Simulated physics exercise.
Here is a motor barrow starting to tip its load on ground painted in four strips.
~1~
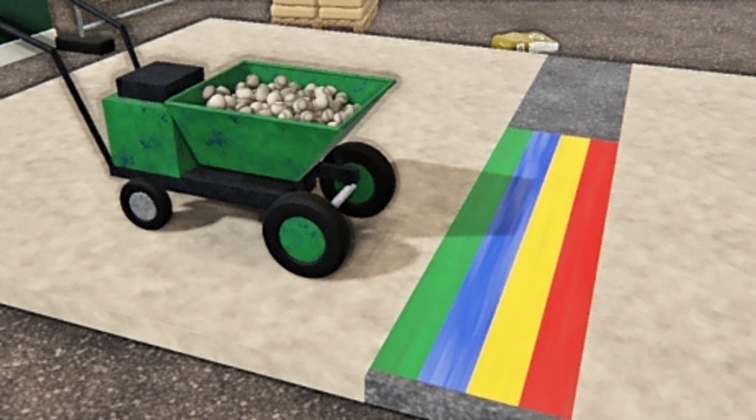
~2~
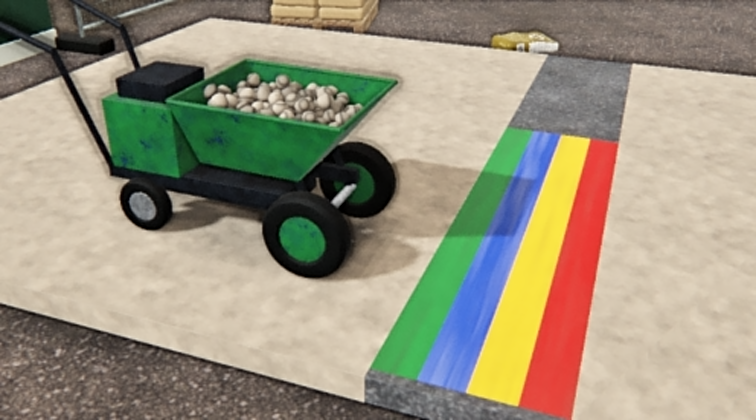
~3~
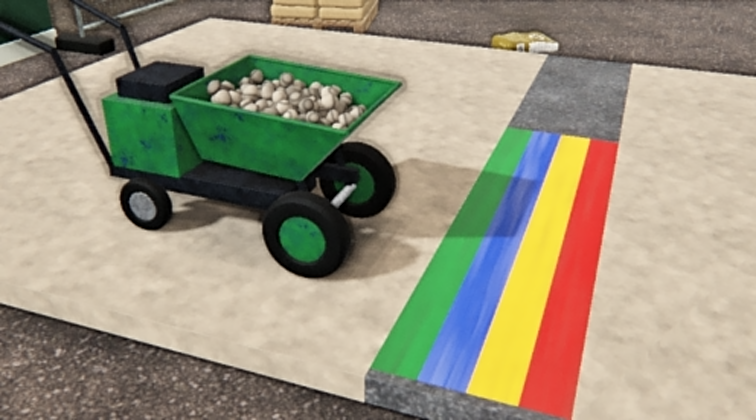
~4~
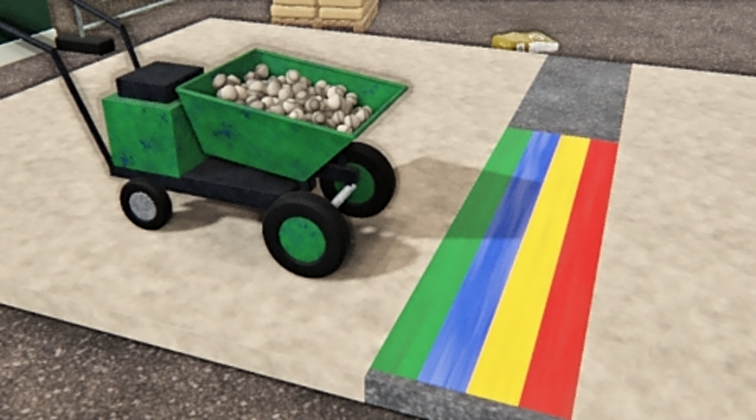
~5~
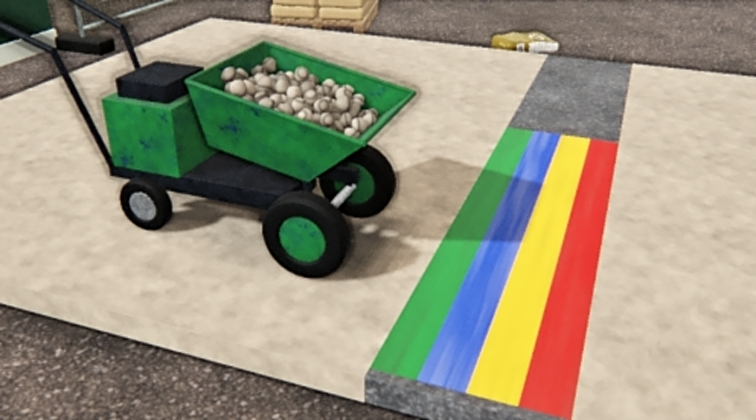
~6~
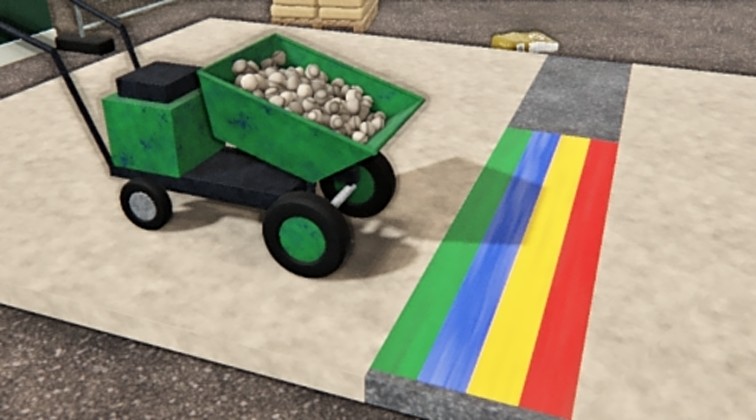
On a pale concrete slab beside a strip painted green, blue, yellow and red, a green motor barrow stands with its skip level and full of rounded pebbles. The skip then slowly tilts forward to the right, its back edge rising, while the wheels stay still and the pebbles remain heaped inside.
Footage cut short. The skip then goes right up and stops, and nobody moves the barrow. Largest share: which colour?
Colour: Blue.
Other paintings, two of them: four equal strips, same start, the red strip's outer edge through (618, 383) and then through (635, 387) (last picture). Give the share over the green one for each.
20 and 20 percent, roughly.
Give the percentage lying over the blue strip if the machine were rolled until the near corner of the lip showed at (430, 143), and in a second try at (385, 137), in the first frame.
0 %, then 10 %.
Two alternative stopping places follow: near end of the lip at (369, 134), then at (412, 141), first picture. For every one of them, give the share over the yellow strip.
First spot: 30 %, second spot: 20 %.
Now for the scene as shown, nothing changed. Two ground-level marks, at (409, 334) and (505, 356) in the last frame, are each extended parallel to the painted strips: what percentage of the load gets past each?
80 and 20 in a hundred.
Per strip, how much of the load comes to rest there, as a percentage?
Green strip around 15, blue strip around 30, yellow strip around 20, red strip around 10.
Shortly afterwards, skip tipped steeply; the whole lot in the skip.
Next, skip tipped right over; near two thirds in the skip; a little over the green strip; near a quarter over the blue strip; a little over the yellow strip.
Some moments later, skip tipped right over; near a quarter in the skip; a little over the green strip; near a third over the blue strip; near a quarter over the yellow strip; a little over the red strip; only a few off the paint.
In the end, skip tipped right over; near a quarter in the skip; a little over the green strip; near a third over the blue strip; near a quarter over the yellow strip; a little over the red strip; only a few off the paint.
